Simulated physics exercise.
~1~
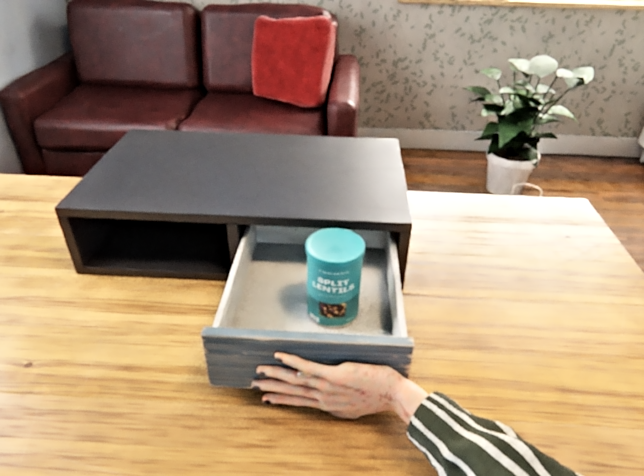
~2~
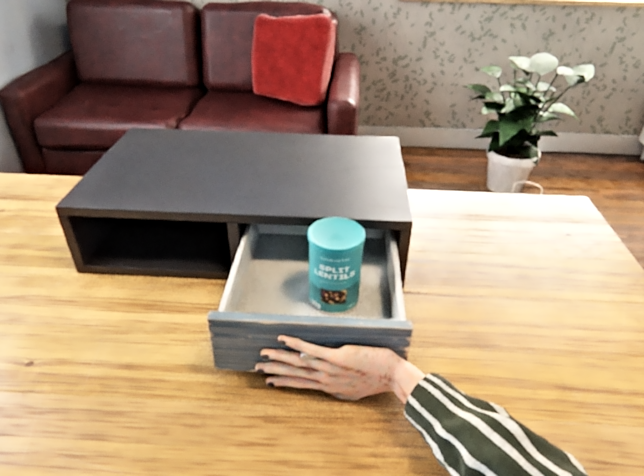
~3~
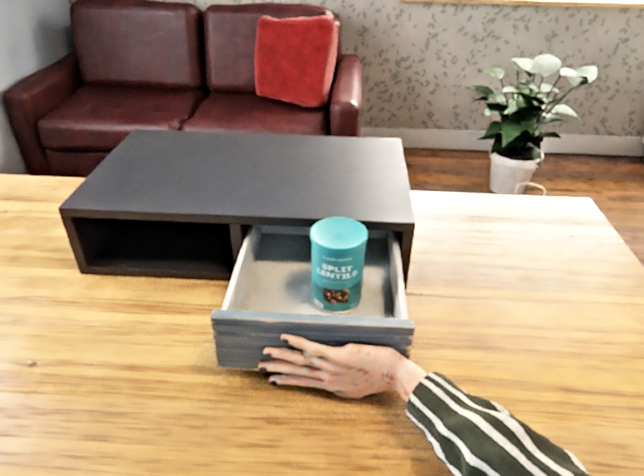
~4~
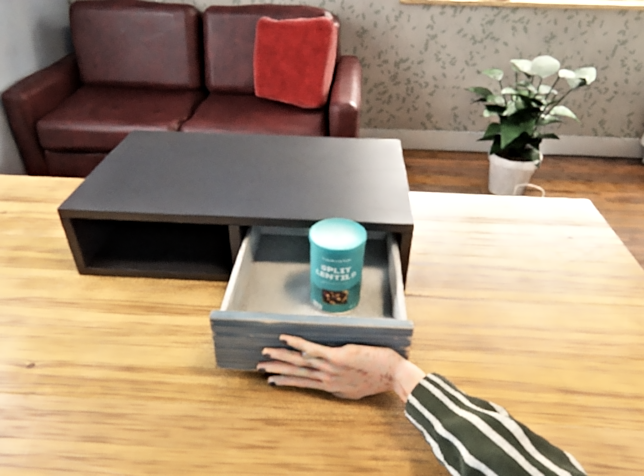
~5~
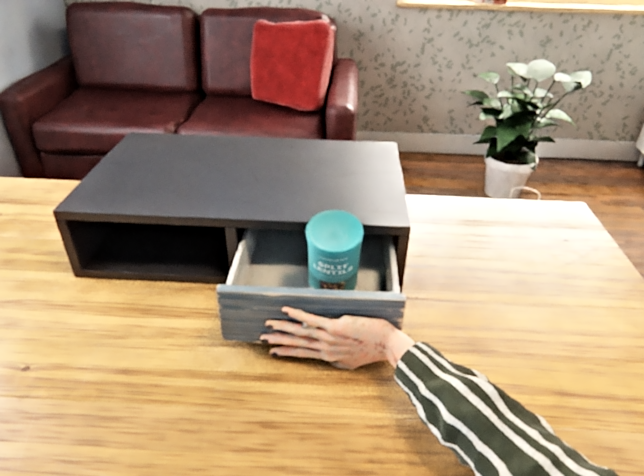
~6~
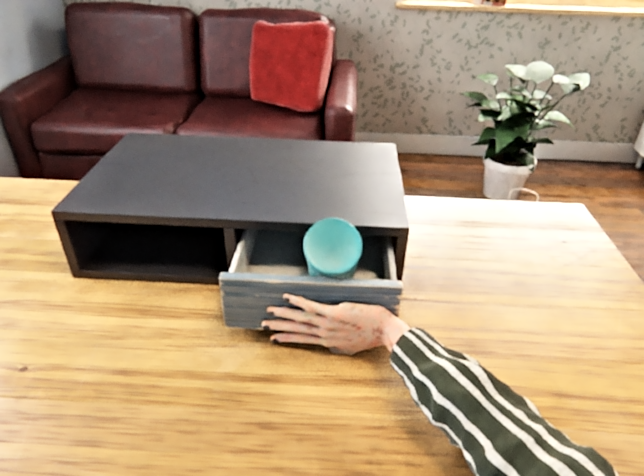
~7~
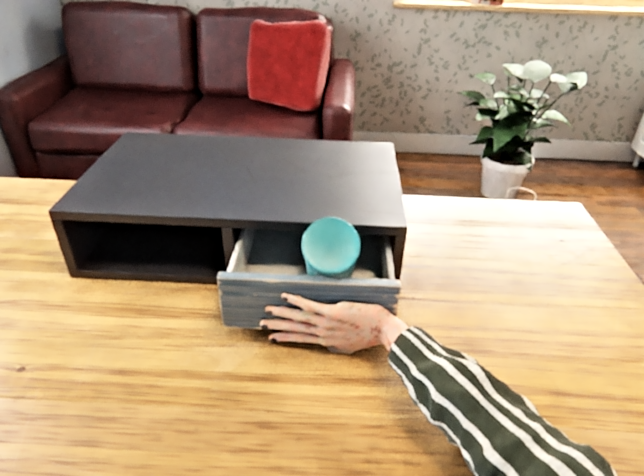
A hand in a dark green and white striped sleeve rests against the front of an open grey drawer in a black, low chest on a wooden table, seen from above and in front in a living room. A turquoise canister of split lentils stands upright in the drawer, with a dark red sofa and red cushion behind and a potted white-flowered plant at right. The hand pushes the drawer slowly inward, pauses, then pushes again. The canister tips, its lid tilting forward. The drawer stops partway, still ajar, with the hand against it and the canister leaning.
